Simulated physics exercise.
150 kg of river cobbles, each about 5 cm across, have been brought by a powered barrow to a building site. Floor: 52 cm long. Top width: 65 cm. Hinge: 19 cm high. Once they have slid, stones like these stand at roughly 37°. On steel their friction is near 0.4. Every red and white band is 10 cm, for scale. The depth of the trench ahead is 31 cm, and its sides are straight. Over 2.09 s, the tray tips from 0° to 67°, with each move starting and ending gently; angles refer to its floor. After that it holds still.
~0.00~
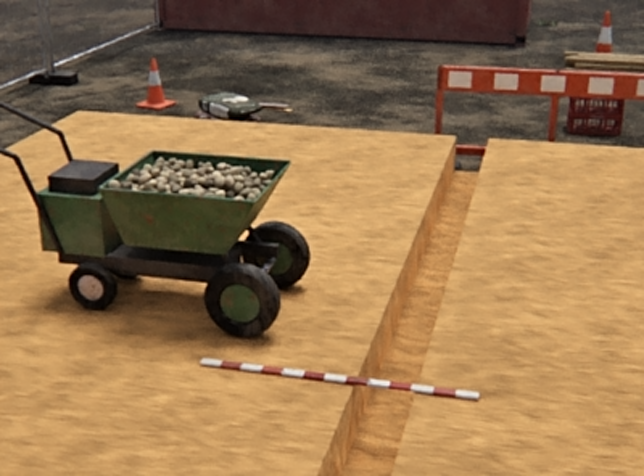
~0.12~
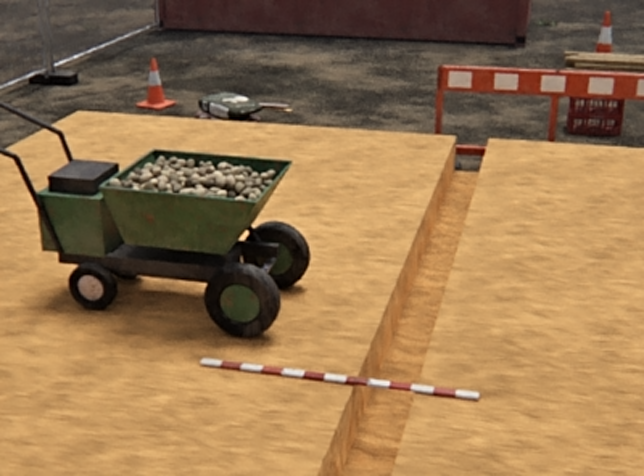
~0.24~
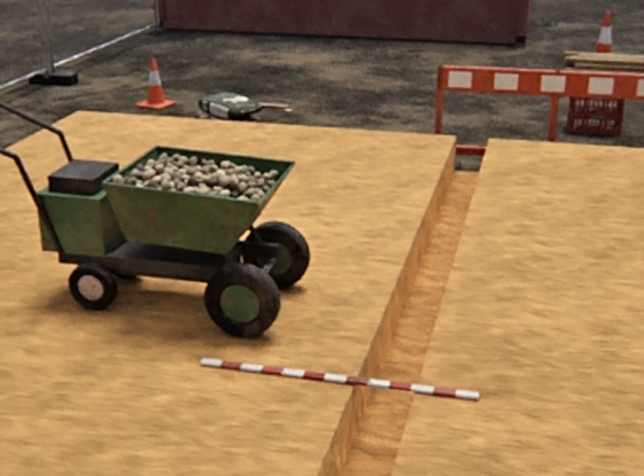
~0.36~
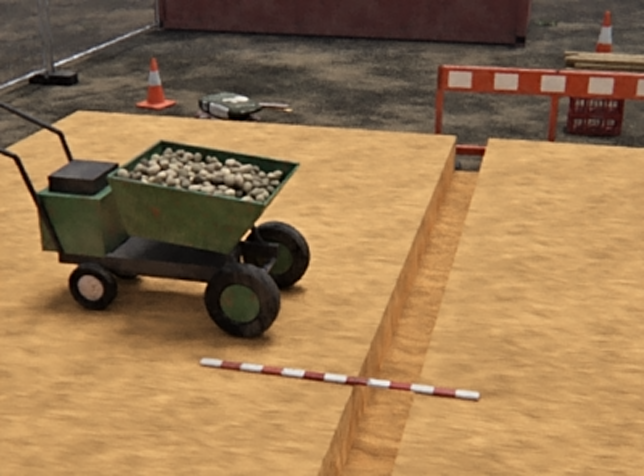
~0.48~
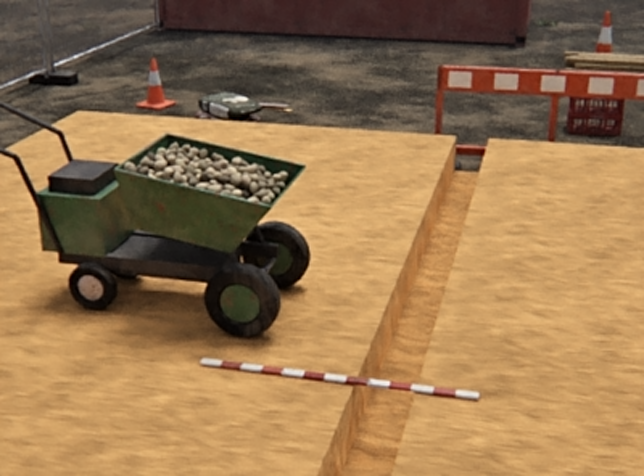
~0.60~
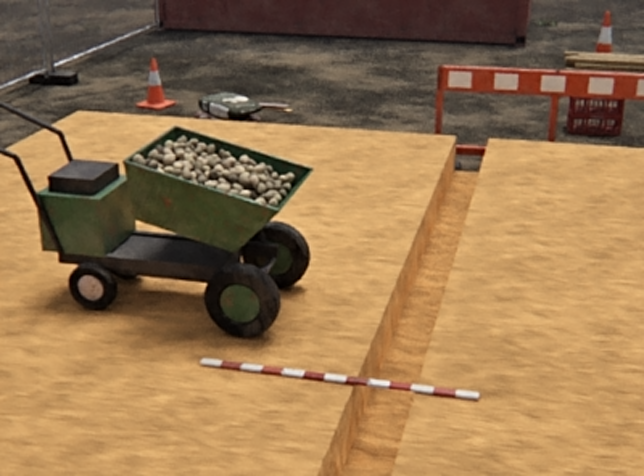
To begin with, a green barrow loaded with rounded stones stands level on tan ground, left of a narrow trench with a red and white striped rod across it. Slowly, its tray begins tilting toward the right, then its rear rises more noticeably while the wheels stay still.
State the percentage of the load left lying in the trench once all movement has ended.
The share left there is about 74 per cent.
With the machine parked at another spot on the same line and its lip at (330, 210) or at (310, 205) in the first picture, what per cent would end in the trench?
Roughly 20 in a hundred, then 40 in a hundred.
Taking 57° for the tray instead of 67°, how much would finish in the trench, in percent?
Trench share: Approx. 30%.
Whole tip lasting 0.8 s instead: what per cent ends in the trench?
Trench share: Approx. 65%.
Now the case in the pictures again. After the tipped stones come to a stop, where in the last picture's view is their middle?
Near (403, 359).
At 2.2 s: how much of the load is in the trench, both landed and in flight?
Around 30 per cent of it.
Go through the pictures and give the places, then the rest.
In the first frame, the tray is at 0°, its lip at (254, 202); the top of the load is at (202, 173).
In the second frame, the tray is at 1°, its lip at (255, 203); the top of the load is at (197, 171); the stones move at 0.1 m/s on average.
In the third frame, the tray is at 2°, its lip at (258, 204); the top of the load is at (182, 167); the stones move at 0.2 m/s on average.
In the fourth frame, lip at (263, 205), floor tilted 5°, highest stones at (176, 162); the stones move at 0.3 m/s on average.
In the fifth frame, the tray is at 9°, its lip at (270, 208); the top of the load is at (174, 154); the stones move at 0.3 m/s on average.
In the sixth frame, the tray is at 13°, its lip at (278, 211); the top of the load is at (179, 147); the stones move at 0.4 m/s on average.
After 1.6 s the floor is at 57°; 99 % in the tray, 1 % short of the trench; the foremost stones are at (360, 266).
After 2.2 s the floor is at 67°; 67 % in the tray, 3 % short of the trench, 29 % in the trench, 1 % past the trench; the foremost stones are at (448, 327).
After 2.5 s the floor is at 67°; 50 % in the tray, 4 % short of the trench, 45 % in the trench, 1 % past the trench; the foremost stones are at (494, 331).
After 4.5 s the floor is at 67°; 19 % in the tray, 6 % short of the trench, 74 % in the trench, 1 % past the trench; the foremost stones are at (518, 327).
